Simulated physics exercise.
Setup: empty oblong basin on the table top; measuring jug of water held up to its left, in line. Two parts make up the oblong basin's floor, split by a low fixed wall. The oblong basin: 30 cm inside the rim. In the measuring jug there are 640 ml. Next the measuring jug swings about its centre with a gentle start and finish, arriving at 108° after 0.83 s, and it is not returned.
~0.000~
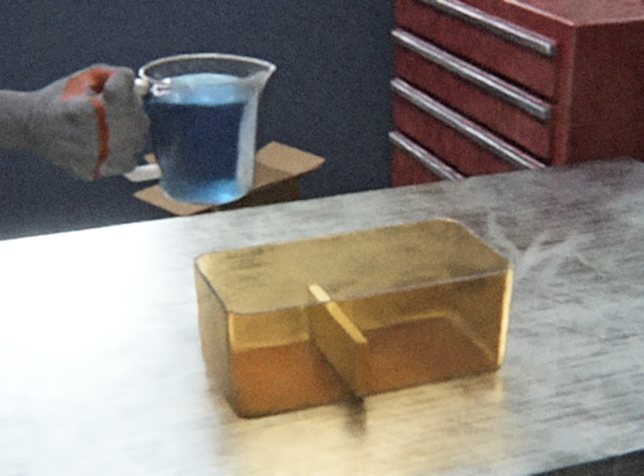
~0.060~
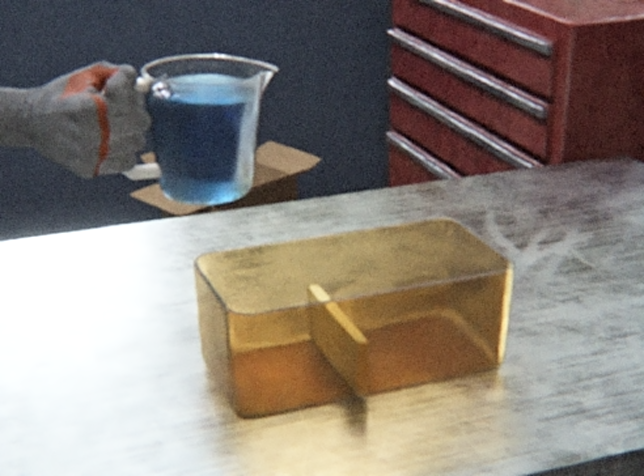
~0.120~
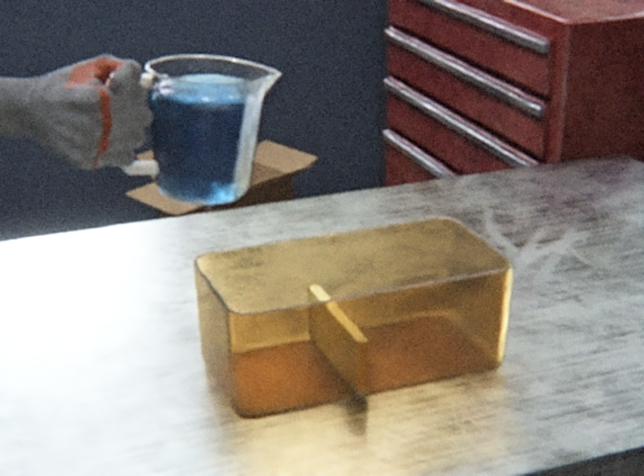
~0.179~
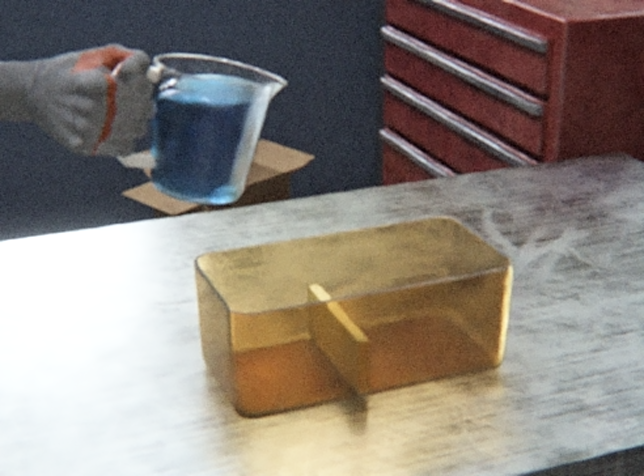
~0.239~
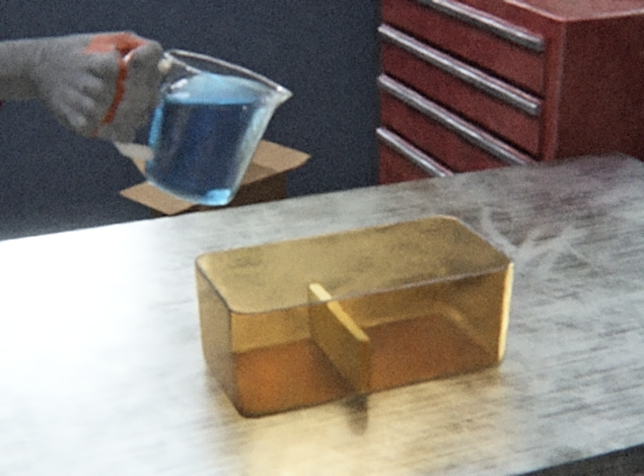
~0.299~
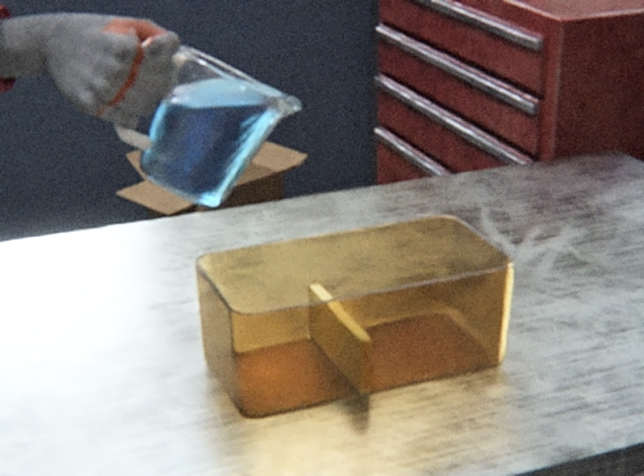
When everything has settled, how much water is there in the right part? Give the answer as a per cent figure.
51 out of 100.
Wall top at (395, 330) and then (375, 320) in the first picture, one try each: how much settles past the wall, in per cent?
I'd say 15 percent on the first go, 5 percent on the next.
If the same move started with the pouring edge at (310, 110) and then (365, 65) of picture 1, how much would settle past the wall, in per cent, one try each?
The first try gives around 75 percent, the second around 95 percent.
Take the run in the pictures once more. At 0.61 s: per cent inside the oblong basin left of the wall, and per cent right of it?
I'd say about 0 left and about 20 right.
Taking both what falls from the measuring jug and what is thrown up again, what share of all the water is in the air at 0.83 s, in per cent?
It comes to some 14 percent of the total.
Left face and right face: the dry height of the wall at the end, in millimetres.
Close to 44 mm left and close to 46 mm right.
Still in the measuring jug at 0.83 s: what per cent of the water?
Close to 8 in a hundred.
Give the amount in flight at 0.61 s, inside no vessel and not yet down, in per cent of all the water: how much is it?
Around 28 percent.
Then, 0.61 s in, the tilt is 90° and 53 per cent is still to pour, 0 is left of the wall and 20 right of it.
Then, 0.83 s in, the tilt is 108° and 8 per cent is still to pour, 29 is left of the wall and 49 right of it.
Then, 1.07 s in, the tilt is 108° and 0 per cent is still to pour, 47 is left of the wall and 51 right of it.
Then, 1.33 s in, the tilt is 108° and 0 per cent is still to pour, 48 is left of the wall and 51 right of it.
Finally, 48 per cent lies left of the wall, 51 right of it and 1 outside.
